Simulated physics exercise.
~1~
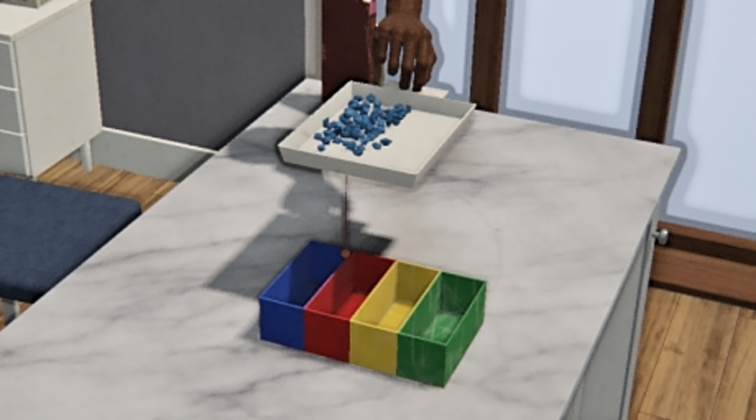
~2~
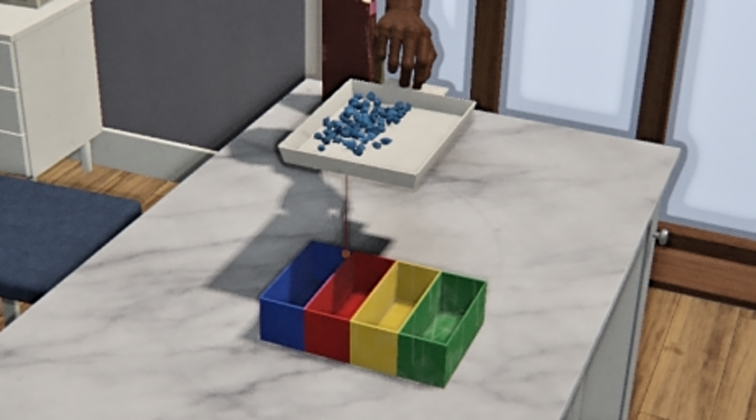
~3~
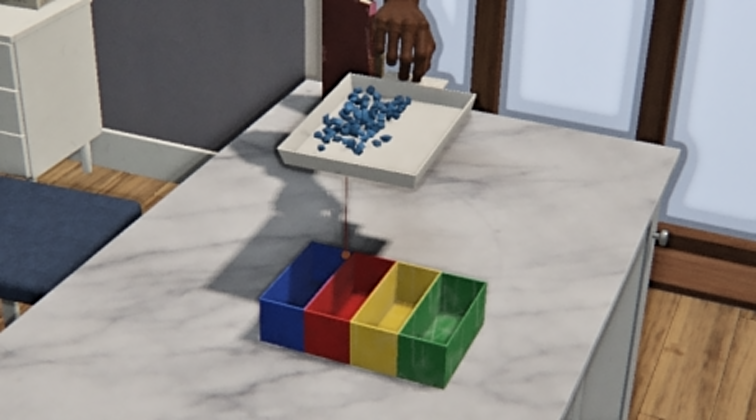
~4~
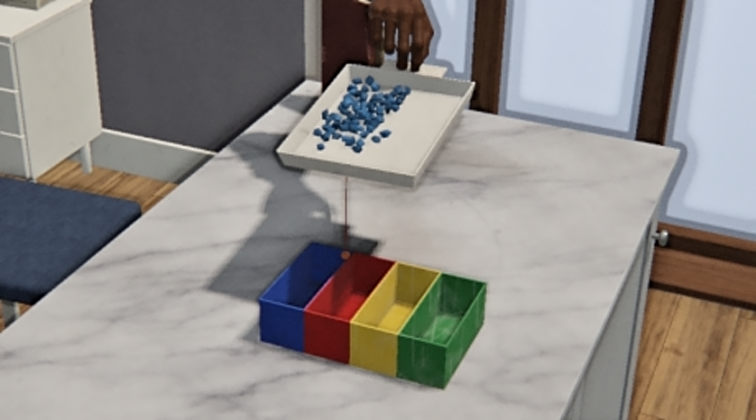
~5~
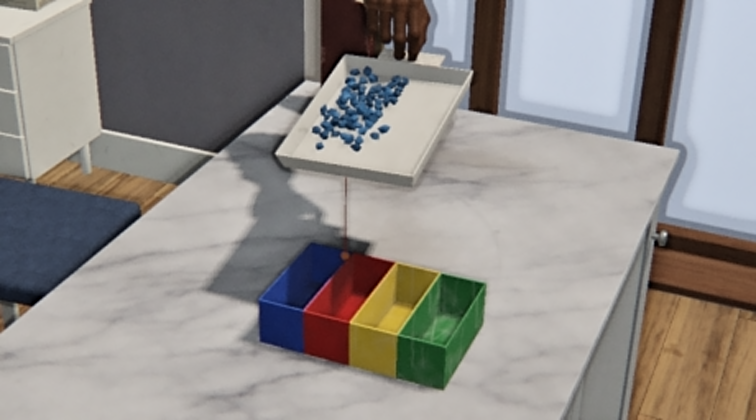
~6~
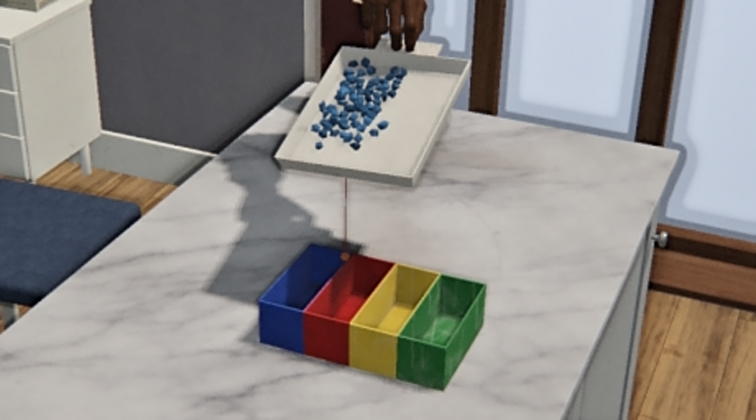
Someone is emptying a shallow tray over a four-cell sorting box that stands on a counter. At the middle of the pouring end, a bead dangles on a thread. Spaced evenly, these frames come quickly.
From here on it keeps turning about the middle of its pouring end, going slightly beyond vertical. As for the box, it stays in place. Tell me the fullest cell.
It is the blue one.
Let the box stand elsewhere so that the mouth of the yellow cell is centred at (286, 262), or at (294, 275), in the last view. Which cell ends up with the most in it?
First try: The yellow one; second try: The cell in yellow.
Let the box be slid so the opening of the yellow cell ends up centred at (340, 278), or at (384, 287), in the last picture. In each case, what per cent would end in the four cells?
You'd get 100 per cent first and 80 per cent second.
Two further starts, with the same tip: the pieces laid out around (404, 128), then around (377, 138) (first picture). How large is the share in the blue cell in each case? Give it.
Roughly 40 per cent, then roughly 40 per cent.
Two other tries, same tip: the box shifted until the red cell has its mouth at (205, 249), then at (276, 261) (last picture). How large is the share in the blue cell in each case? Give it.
Close to 0 in a hundred, then close to 0 in a hundred.
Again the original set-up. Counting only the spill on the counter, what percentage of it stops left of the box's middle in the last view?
Estimate: Near 100 per cent.
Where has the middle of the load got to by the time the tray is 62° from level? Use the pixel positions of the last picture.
I'd put it at about (308, 157).
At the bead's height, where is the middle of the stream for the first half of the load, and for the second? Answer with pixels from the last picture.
About (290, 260) to begin with, then about (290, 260).
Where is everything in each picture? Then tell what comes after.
Corners of the pouring end (284, 145) and (414, 171), level; middle of the load (365, 122), aquarium stones; bead on its thread (346, 254); blue cell (282, 320); red cell (327, 332); yellow cell (374, 344); green cell (421, 356), in the first frame.
Corners of the pouring end (284, 145) and (414, 171), level; middle of the load (365, 121), in the second frame.
Corners of the pouring end (284, 147) and (413, 172), tipped barely, lowest at the left corner; middle of the load (365, 117), in the third frame.
Corners of the pouring end (283, 149) and (412, 172), tipped a little, lowest at the left corner; middle of the load (364, 111), in the fourth frame.
Corners of the pouring end (281, 152) and (410, 173), tipped a little, lowest at the left corner; middle of the load (362, 105), in the fifth frame.
Corners of the pouring end (281, 155) and (409, 173), tipped clearly, lowest at the left corner; middle of the load (360, 100); blue cell (282, 323); red cell (327, 335); yellow cell (373, 347); green cell (421, 359), in the sixth frame.
Just after the last frame, tray tipped steeply; almost all on the tray; just a few falling or outside the box.
A moment on, tray tipped past a quarter turn; roughly half on the tray; roughly a quarter in the blue cell; just a few in the red cell; roughly a quarter falling or outside the box.
Further on, tray tipped past a quarter turn; roughly half in the blue cell; about a tenth in the red cell; roughly half falling or outside the box.
When it is over, tray tipped past a quarter turn; roughly half in the blue cell; about a tenth in the red cell; not one in the green cell; not one in the yellow cell; roughly half outside the box.
